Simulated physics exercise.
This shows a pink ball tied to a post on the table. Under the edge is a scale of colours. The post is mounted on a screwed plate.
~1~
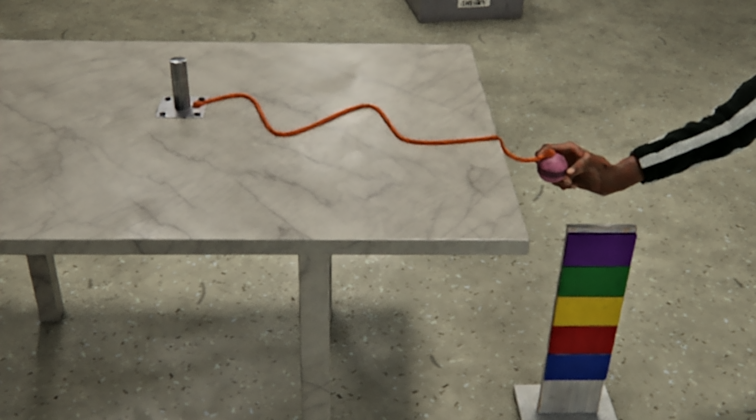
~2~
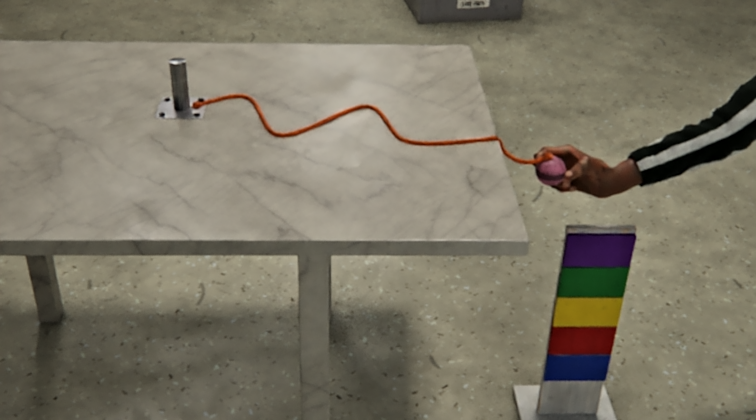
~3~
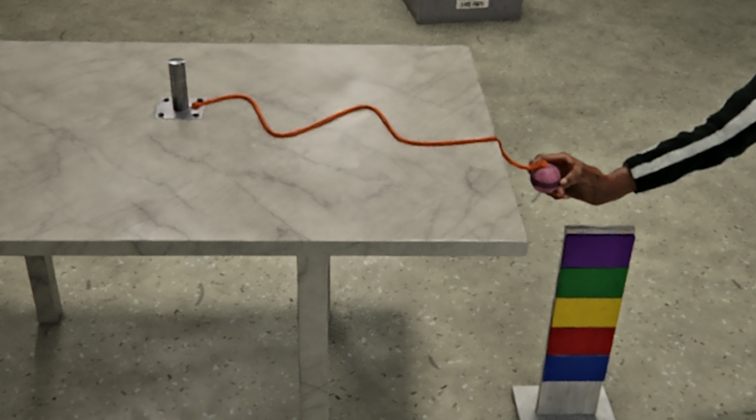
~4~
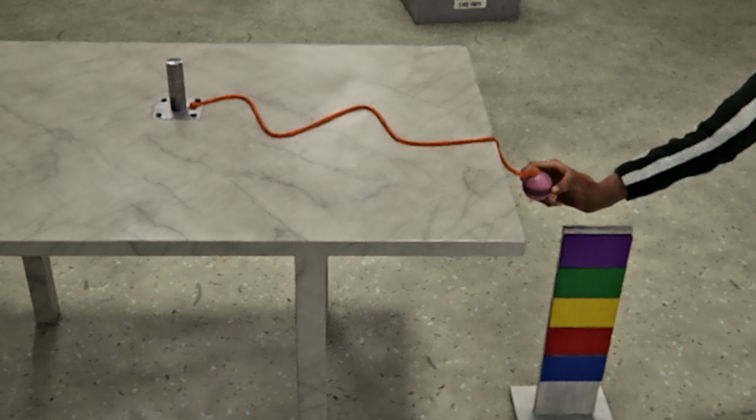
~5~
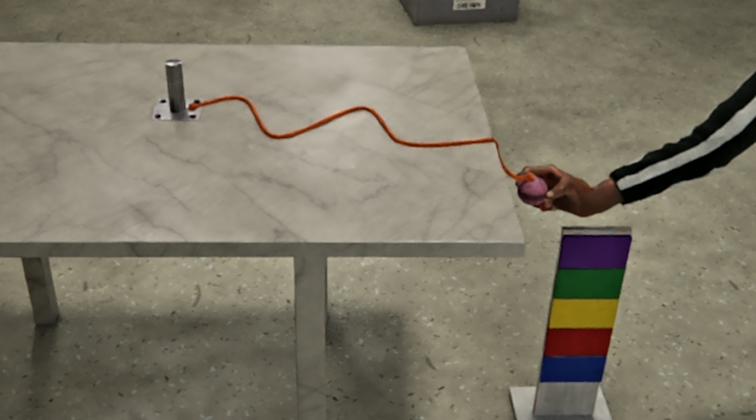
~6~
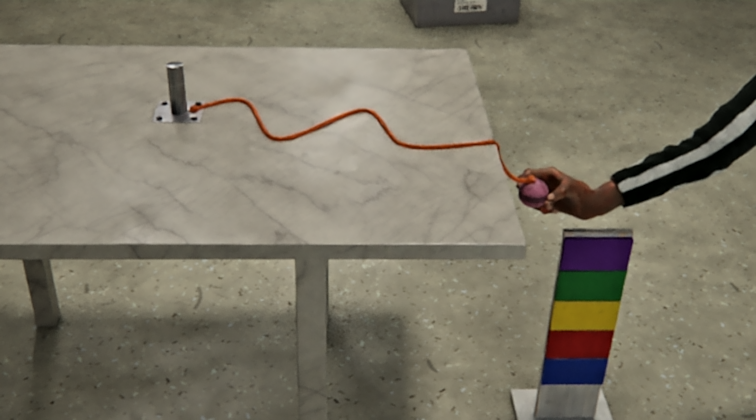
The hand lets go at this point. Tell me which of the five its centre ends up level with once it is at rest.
Its centre ends up level with yellow.
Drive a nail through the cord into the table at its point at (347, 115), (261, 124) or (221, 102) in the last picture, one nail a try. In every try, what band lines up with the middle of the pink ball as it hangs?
In order: Purple; green; yellow.
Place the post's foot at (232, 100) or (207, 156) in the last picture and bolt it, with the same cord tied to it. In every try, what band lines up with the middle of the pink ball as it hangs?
Answer, in order: Red, red.
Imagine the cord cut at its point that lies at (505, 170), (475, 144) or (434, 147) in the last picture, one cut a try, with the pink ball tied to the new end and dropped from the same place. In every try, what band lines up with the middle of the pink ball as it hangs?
First try: Green; second try: Purple; third try: Higher than all five.
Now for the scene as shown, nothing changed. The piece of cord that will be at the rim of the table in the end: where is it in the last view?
It is around (387, 130).
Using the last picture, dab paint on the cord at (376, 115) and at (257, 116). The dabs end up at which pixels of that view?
I'd put the first at about (466, 136) and the other at about (284, 119).
Soon after, ball near (456, 304); level with yellow.
Then, ball near (491, 315); level with yellow.
At rest, ball near (479, 313); level with yellow. At yellow.
